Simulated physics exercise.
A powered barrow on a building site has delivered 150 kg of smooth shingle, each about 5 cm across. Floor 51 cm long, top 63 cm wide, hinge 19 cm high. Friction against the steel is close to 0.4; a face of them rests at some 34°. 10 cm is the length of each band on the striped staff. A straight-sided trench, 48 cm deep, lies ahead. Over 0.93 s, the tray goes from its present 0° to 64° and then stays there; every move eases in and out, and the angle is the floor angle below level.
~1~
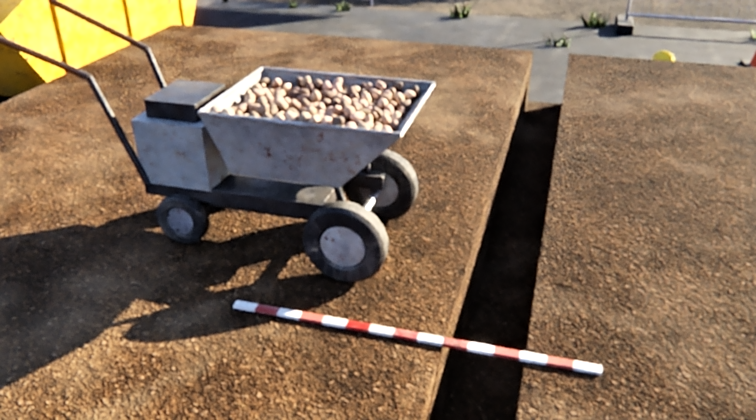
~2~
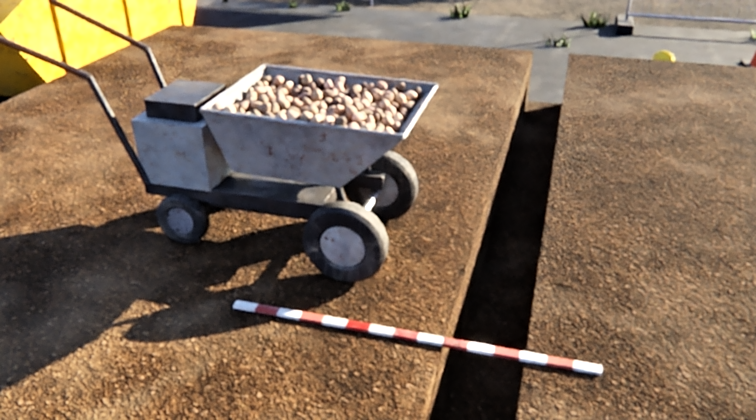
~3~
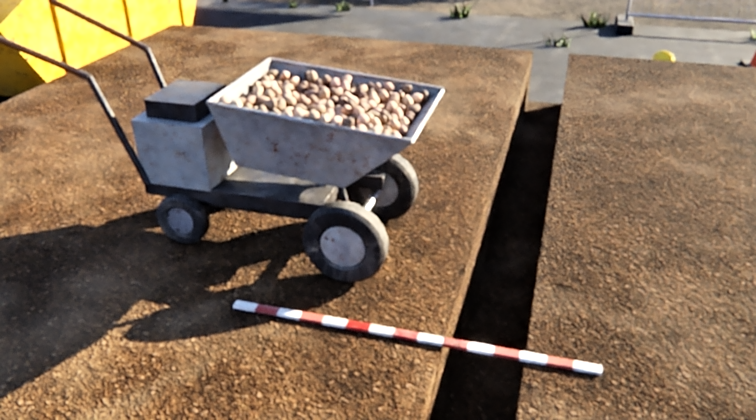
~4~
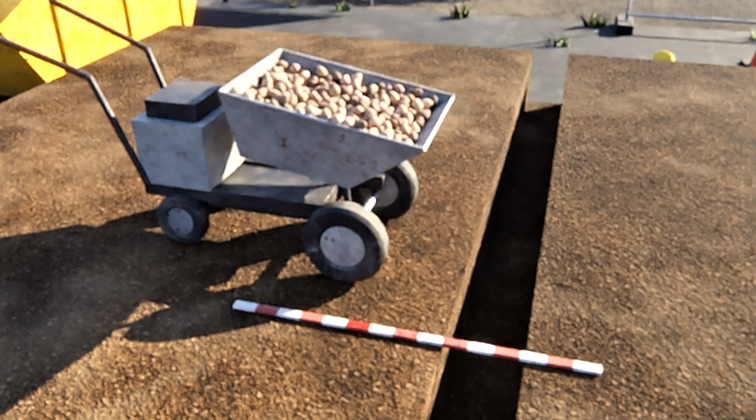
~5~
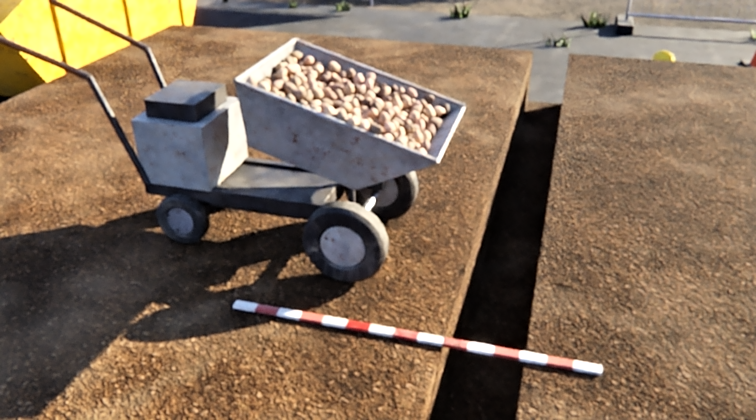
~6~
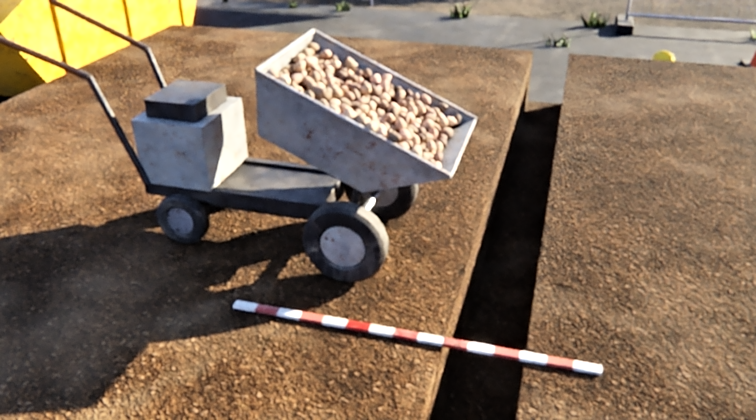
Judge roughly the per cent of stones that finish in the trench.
An estimated 56 per cent finish in the trench.
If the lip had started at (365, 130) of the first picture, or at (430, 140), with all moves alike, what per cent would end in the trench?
The first gives about 90 percent and the second about 30 percent.
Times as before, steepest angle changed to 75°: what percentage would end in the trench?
It would be near 65 per cent.
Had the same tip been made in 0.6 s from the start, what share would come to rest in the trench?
My guess is near 45 percent.
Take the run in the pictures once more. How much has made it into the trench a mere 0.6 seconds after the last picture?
Around 20 per cent of it.
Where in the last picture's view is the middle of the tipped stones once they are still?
Roughly (524, 328), I'd say.
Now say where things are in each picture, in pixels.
Lip at (401, 135), floor tilted 0°, highest stones at (345, 90), in the first picture.
The tray is at 1°, its lip at (404, 137); the top of the load is at (328, 87), in the second picture.
The tray is at 5°, its lip at (412, 142); the top of the load is at (283, 81), in the third picture.
Lip at (424, 150), floor tilted 10°, highest stones at (280, 76), in the fourth picture.
The tray is at 17°, its lip at (437, 162); the top of the load is at (291, 65), in the fifth picture.
Lip at (451, 177), floor tilted 24°, highest stones at (308, 57), in the sixth picture.
Then, 0.3 s after the last picture the floor is at 54°, 100 % in the tray; the foremost stones are at (489, 199).
Then, 0.6 s after the last picture the floor is at 64°, 65 % in the tray, 22 % in the trench, 13 % past the trench; the foremost stones are at (578, 285).
Then, 1.0 s after the last picture the floor is at 64°, 23 % in the tray, 34 % in the trench, 42 % past the trench; the foremost stones are at (729, 320).
Then, 2.9 s after the last picture the floor is at 64°, 0 % in the tray, 56 % in the trench, 44 % past the trench; the foremost stones are past the picture's edge.
